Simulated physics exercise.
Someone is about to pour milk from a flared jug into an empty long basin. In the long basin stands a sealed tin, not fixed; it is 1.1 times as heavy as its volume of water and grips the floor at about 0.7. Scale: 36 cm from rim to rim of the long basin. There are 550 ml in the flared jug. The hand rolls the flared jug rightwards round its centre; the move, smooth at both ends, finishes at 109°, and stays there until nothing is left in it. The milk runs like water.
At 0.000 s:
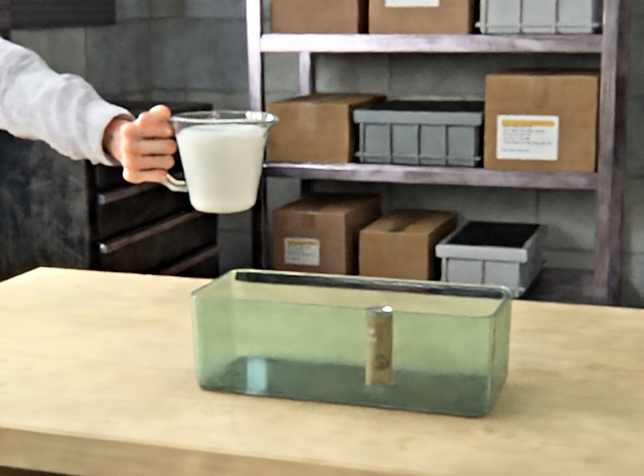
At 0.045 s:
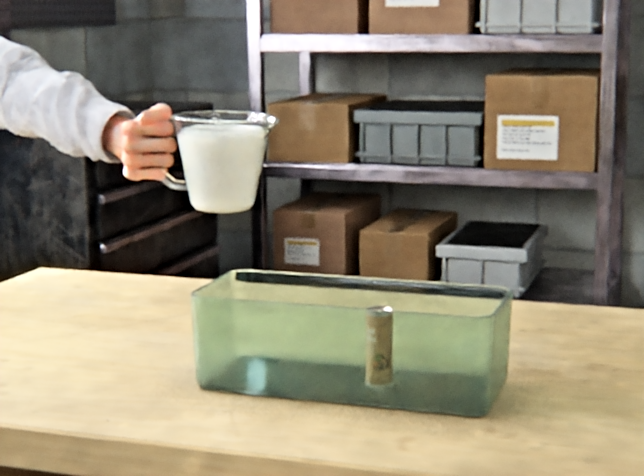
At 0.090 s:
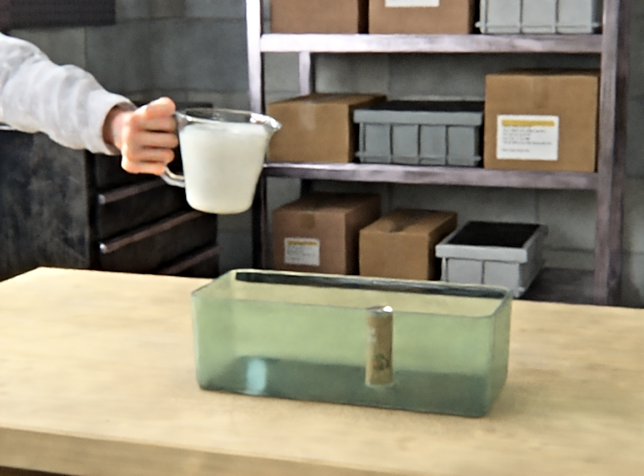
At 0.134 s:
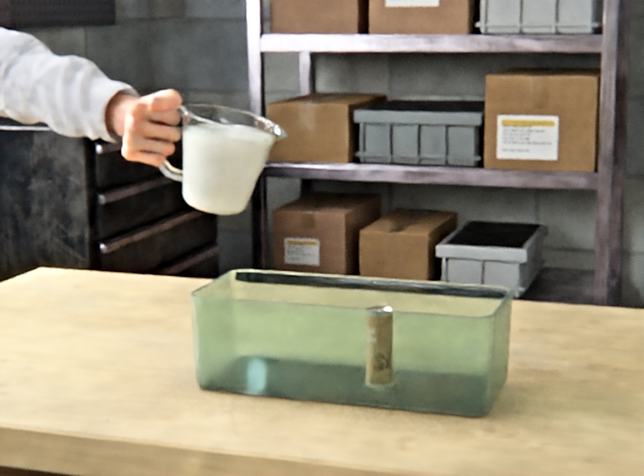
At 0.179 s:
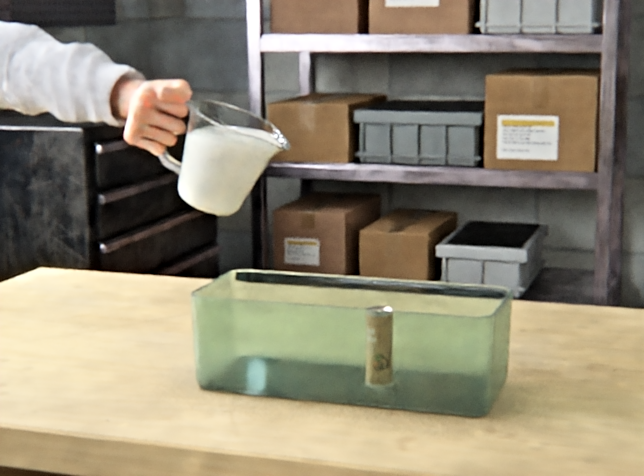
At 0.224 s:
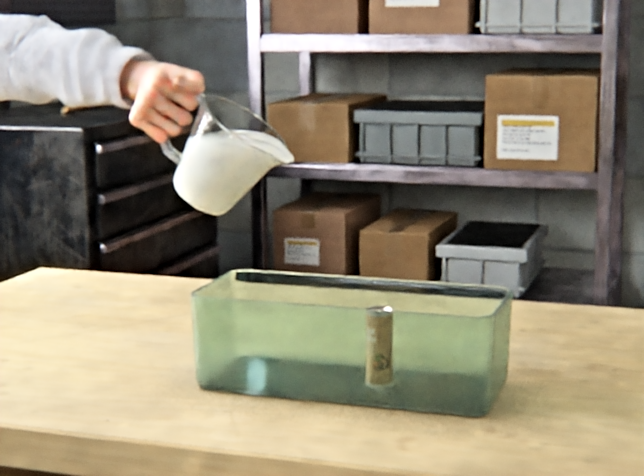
A hand in a pale grey sleeve, at the upper left, holds a clear glass jug of white liquid above a long, greenish glass basin with a small tan cylinder upright inside. The fixed, slightly raised view shows a light wooden table before dark drawers and metal shelves of brown boxes and grey bins. The hand tilts the jug rightwards, slowly then faster, and the liquid shifts to its lip.
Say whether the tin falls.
The tin stays up.
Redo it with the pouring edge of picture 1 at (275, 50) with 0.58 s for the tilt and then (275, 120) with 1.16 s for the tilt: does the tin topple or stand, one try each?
First it goes over; then it remains upright.
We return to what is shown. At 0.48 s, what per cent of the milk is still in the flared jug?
Near 38 in a hundred.
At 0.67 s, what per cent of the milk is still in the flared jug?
Near 3 in a hundred.
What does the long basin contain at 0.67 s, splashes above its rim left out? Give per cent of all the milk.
Near 88 in a hundred.
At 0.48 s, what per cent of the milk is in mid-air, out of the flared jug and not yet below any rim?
Some 32 per cent.
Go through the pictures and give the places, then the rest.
In the first picture, tilt 0°; pouring edge (277, 119); surface from (184, 129) to (266, 131); the long basin's rim runs from (212, 284) to (503, 304); the tin's top is at (380, 313).
In the second picture, tilt 2°; pouring edge (278, 121); surface from (186, 128) to (266, 132).
In the third picture, tilt 6°; pouring edge (282, 126); surface from (188, 126) to (268, 134).
In the fourth picture, tilt 14°; pouring edge (286, 135); surface from (191, 125) to (272, 137).
In the fifth picture, tilt 24°; pouring edge (289, 148); surface from (195, 130) to (282, 142).
In the sixth picture, tilt 35°; pouring edge (291, 163); surface from (194, 140) to (284, 151); 2 per cent is over the edge.
Then, 0.48 s in, the tilt is 101° and 38 per cent is still to pour; the tin stands where it began.
Then, 0.67 s in, the tilt is 109° and 3 per cent is still to pour; the tin stands where it began.
Then, 0.87 s in, the tilt is 109° and 0 per cent is still to pour; the tin stands where it began.
Then, 1.08 s in, the tilt is 109° and 0 per cent is still to pour; the tin stands where it began.
Finally, the tin stands where it began.
